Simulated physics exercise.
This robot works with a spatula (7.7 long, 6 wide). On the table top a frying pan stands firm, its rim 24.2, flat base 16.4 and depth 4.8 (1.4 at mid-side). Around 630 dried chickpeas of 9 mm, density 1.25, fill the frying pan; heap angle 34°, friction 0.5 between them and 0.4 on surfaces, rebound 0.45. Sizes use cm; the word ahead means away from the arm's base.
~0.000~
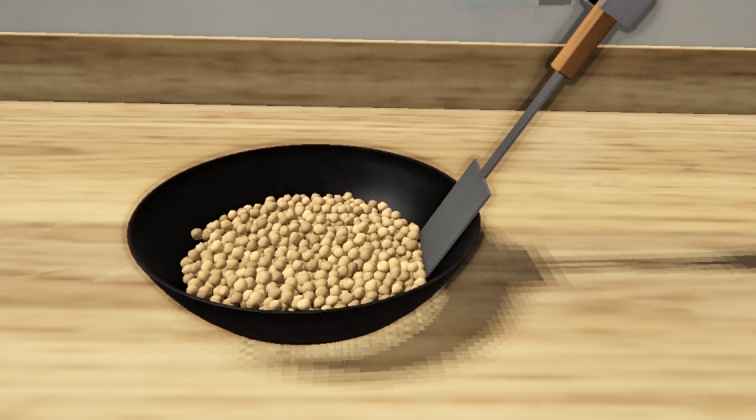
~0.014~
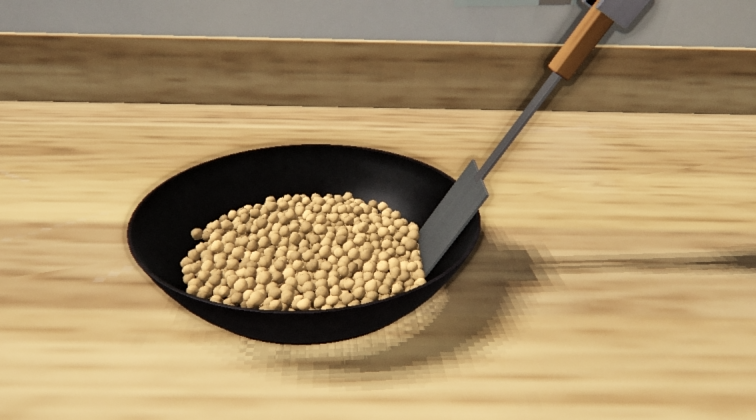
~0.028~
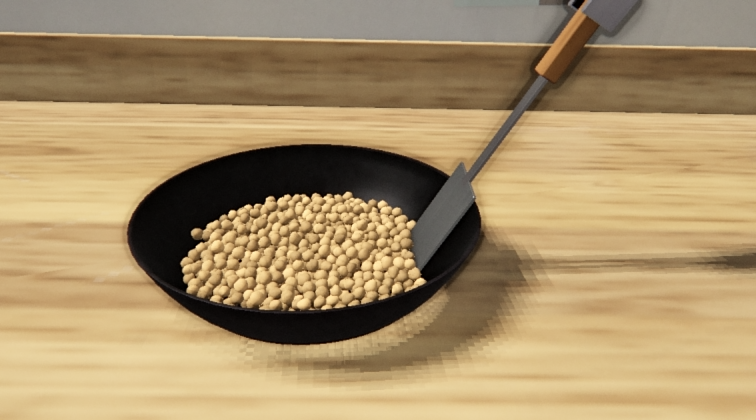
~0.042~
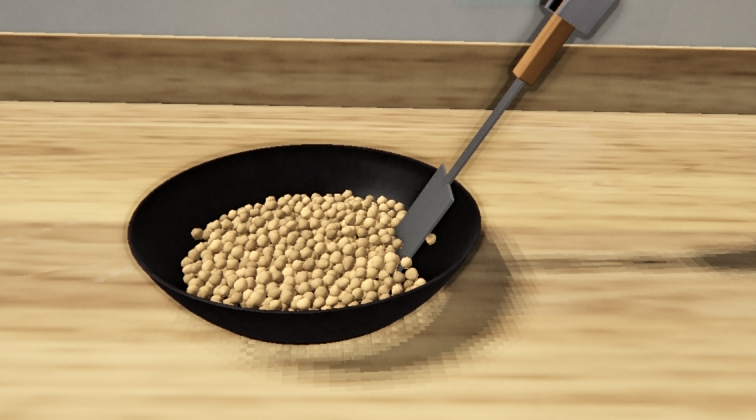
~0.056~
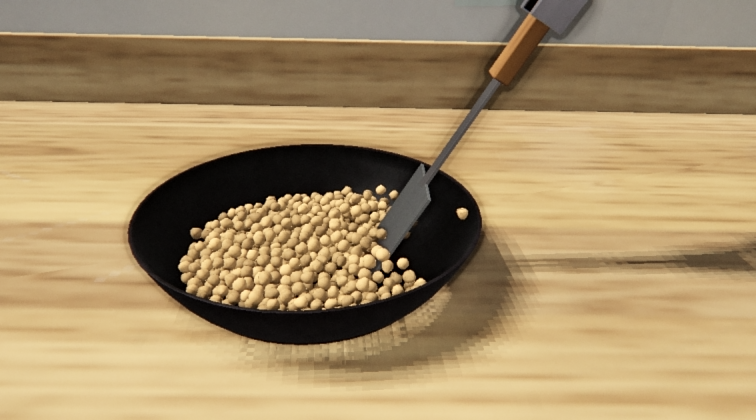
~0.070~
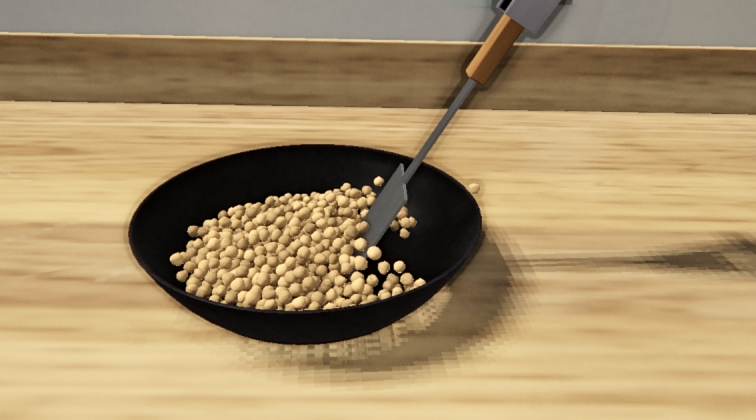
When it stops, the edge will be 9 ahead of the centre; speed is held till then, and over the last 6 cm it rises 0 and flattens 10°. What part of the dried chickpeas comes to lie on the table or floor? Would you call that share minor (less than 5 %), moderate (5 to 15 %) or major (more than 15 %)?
I would call it major.
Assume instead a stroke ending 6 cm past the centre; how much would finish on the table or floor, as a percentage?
My guess would be around 0 per cent.
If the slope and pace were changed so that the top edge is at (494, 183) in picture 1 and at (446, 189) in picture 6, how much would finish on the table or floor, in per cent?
10 per cent.
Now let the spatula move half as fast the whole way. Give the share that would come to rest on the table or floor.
Some 5 in a hundred.
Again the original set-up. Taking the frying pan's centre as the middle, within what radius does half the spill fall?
Roughly 22 centimetres.
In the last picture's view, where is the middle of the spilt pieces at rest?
At about (34, 265) in the last picture.
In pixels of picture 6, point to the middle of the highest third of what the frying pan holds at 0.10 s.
Roughly at pixel (285, 236).
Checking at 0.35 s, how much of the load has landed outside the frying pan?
It is near 15 percent.
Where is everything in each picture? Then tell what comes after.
In the first picture, spatula top edge at (483, 175), sloping 60°; upper third of the load around (304, 245), from x 185 to 420, top at y 200; 633 in the frying pan.
In the second picture, spatula top edge at (481, 176), sloping 60°; upper third of the load around (304, 244), from x 185 to 420, top at y 200.
In the third picture, spatula top edge at (468, 179), sloping 60°; upper third of the load around (314, 243), from x 190 to 420, top at y 200.
In the fourth picture, spatula top edge at (448, 181), sloping 60°; upper third of the load around (322, 242), from x 190 to 430, top at y 195.
In the fifth picture, spatula top edge at (426, 181), sloping 60°; upper third of the load around (314, 238), from x 185 to 460, top at y 190.
In the sixth picture, spatula top edge at (404, 180), sloping 60°; upper third of the load around (308, 234), from x 175 to 475, top at y 180; 633 in the frying pan.
After 0.10 s, sloping 60°, highest piece 11 above the table; 632 in the frying pan, 1 on the blade or in flight.
After 0.14 s, sloping 57°, highest piece 14 above the table; 632 in the frying pan, 1 on the blade or in flight.
After 0.35 s, sloping 50°, highest piece 11 above the table; 502 in the frying pan, 83 on the table or floor, 48 on the blade or in flight.
After 1.40 s, sloping 50°, highest piece 6 above the table; 502 in the frying pan, 131 on the table or floor.
At rest, 502 in the frying pan, 131 on the table or floor. That is 21 % on the table or floor.
